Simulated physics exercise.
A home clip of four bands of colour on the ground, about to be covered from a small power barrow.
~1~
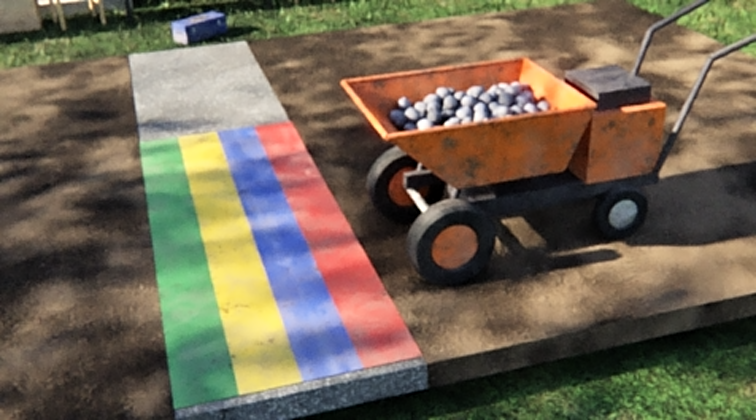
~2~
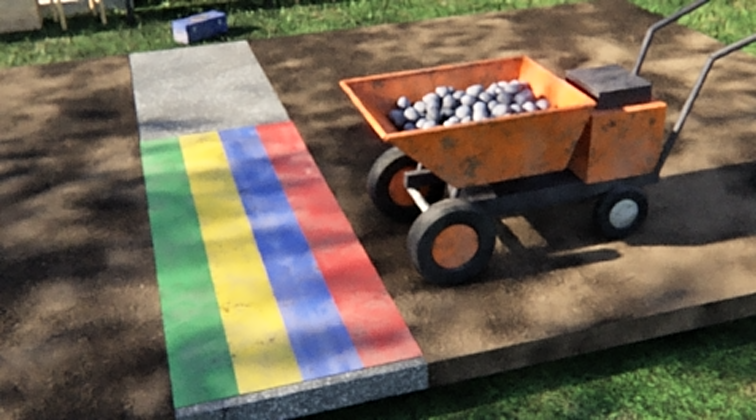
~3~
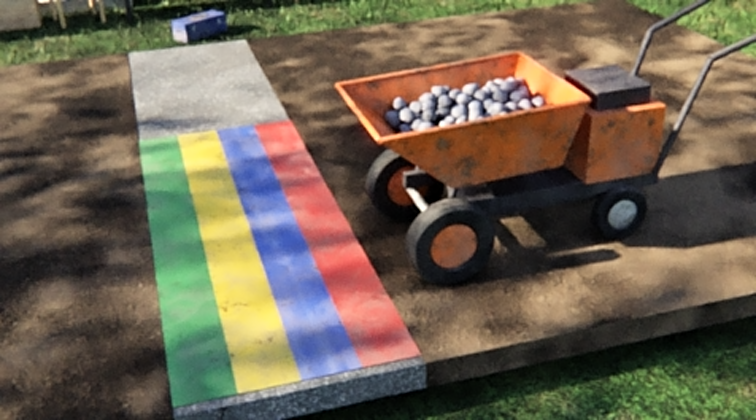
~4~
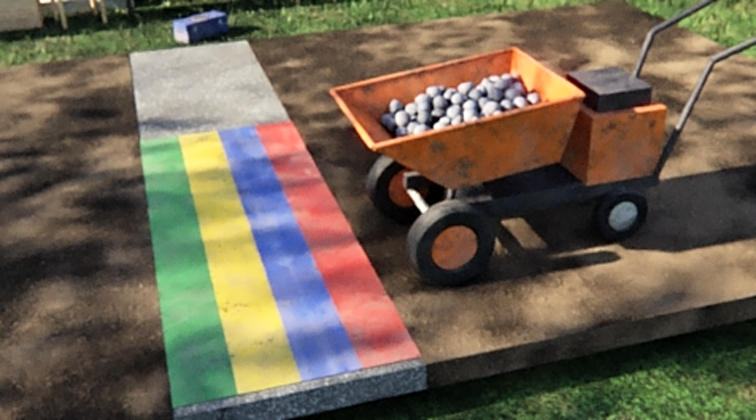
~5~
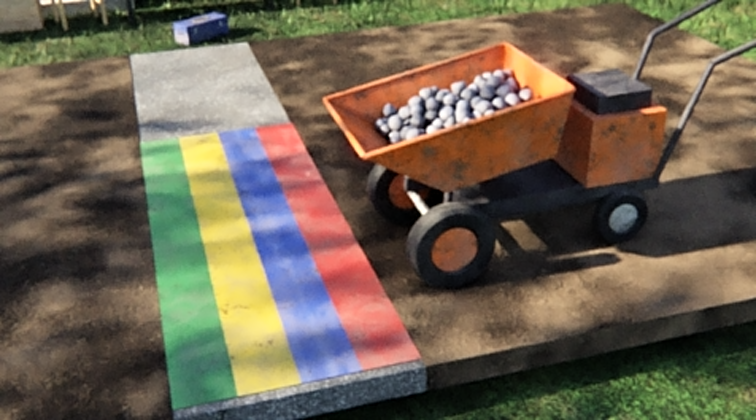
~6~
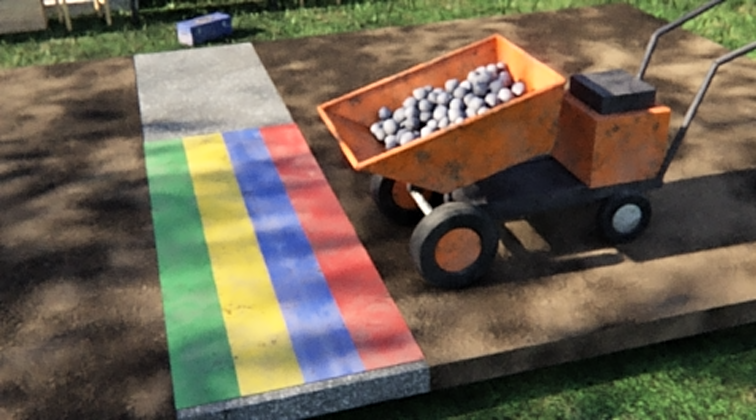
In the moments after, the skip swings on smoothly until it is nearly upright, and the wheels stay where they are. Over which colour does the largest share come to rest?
Most covered: The yellow band.
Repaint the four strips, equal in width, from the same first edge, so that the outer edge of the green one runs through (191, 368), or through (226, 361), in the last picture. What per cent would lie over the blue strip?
First some 20, then 10 per cent.
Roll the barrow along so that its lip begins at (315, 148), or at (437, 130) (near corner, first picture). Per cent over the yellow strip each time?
Roughly 10 per cent, and 20 per cent.
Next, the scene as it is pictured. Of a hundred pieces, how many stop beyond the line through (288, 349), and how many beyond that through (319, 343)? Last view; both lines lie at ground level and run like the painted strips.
In turn 50 and 70 in a hundred.
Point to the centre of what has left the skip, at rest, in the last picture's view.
At about (246, 274).
Soon after the last picture, skip tipped steeply; all in the skip.
A little later, skip tipped steeply; about two thirds in the skip; about a quarter over the blue strip; about a quarter over the yellow strip; a stray few over the green strip.
Later still, skip tipped right over; about a quarter in the skip; about a quarter over the blue strip; about a third over the yellow strip; a small part over the green strip; a small part off the paint.
At rest, skip tipped right over; about a quarter in the skip; none over the red strip; about a quarter over the blue strip; about a third over the yellow strip; a small part over the green strip; a small part off the paint.
